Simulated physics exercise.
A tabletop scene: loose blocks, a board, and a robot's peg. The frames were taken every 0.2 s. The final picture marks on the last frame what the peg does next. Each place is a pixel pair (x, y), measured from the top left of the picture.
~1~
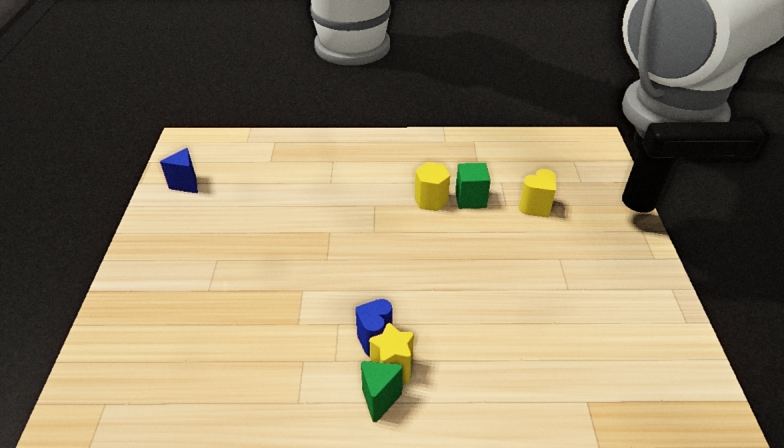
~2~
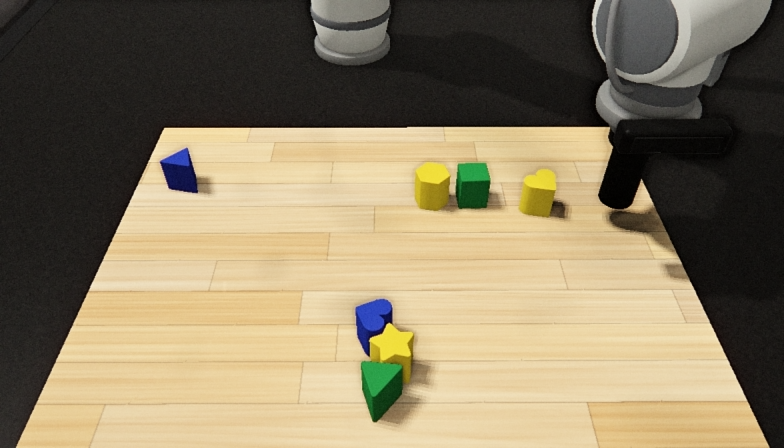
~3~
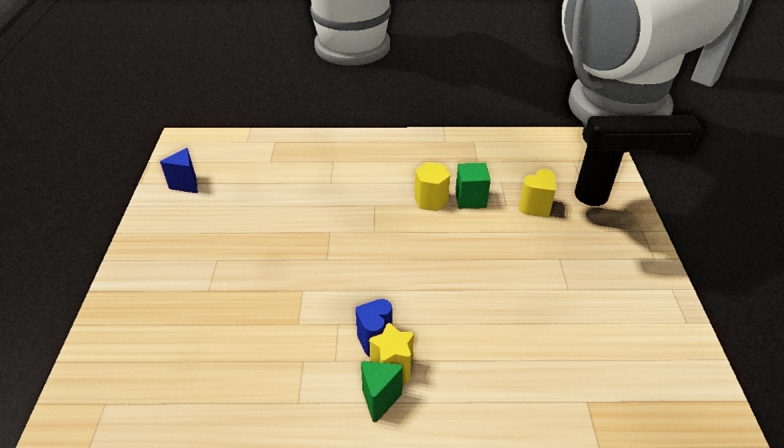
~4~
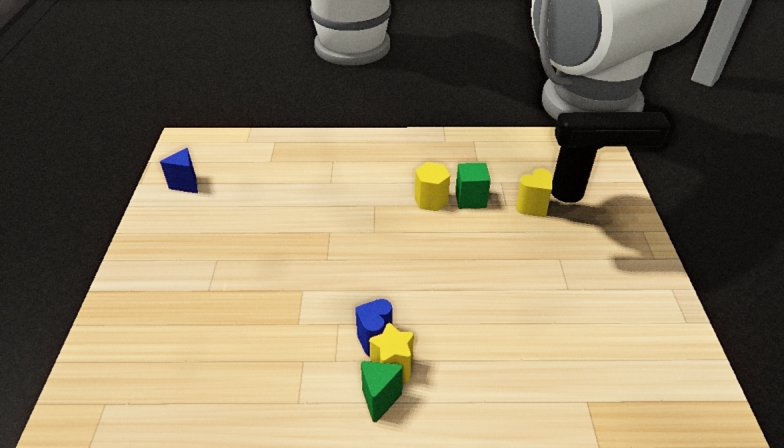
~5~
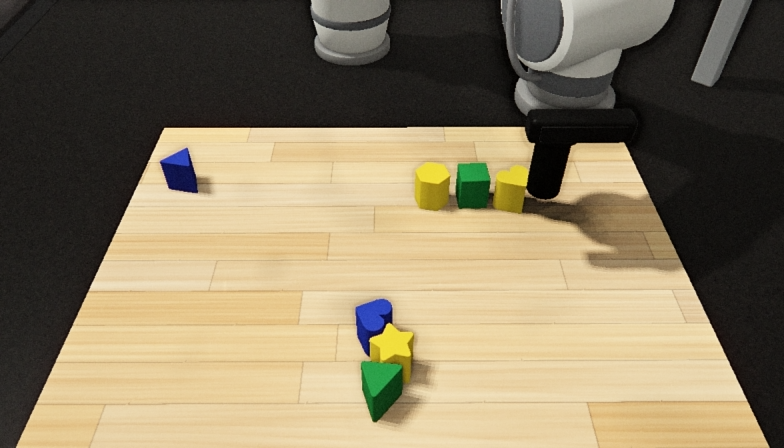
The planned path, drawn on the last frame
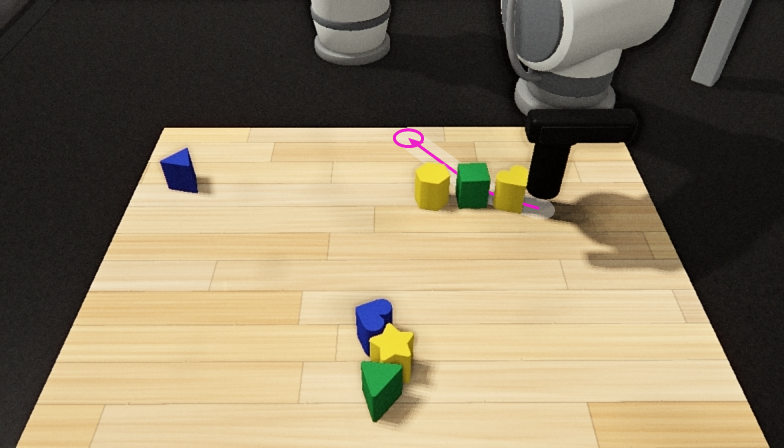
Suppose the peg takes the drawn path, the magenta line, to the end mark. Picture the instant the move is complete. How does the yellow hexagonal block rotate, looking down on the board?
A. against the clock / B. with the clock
Option B.
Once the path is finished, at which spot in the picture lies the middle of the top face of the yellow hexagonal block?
My estimate: (401, 172).
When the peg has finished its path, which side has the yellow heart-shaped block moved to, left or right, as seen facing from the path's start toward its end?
It is displaced to the left.
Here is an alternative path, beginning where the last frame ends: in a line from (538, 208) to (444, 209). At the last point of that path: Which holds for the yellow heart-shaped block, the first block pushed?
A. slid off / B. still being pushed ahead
Option B.
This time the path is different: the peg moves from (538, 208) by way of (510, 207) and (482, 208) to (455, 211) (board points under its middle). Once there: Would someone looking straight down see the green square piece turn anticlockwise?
No, it doesn't check out.
The drawn path runs from (538, 208) over (483, 190) and (443, 163) to (408, 138).
The first path, step by step. One third of the way, peg (486, 171); yellow hexagonal block (402, 172), turned 25° clockwise; green square piece (432, 173); yellow heart-shaped block (461, 169), turned 50° anticlockwise.
Two thirds of the way, peg (444, 144); yellow hexagonal block (401, 172), turned 25° clockwise; green square piece (431, 174); yellow heart-shaped block (458, 169), turned 60° anticlockwise.
At the end, peg (409, 120); yellow hexagonal block (401, 172), turned 25° clockwise; green square piece (431, 174); yellow heart-shaped block (458, 169), turned 60° anticlockwise.
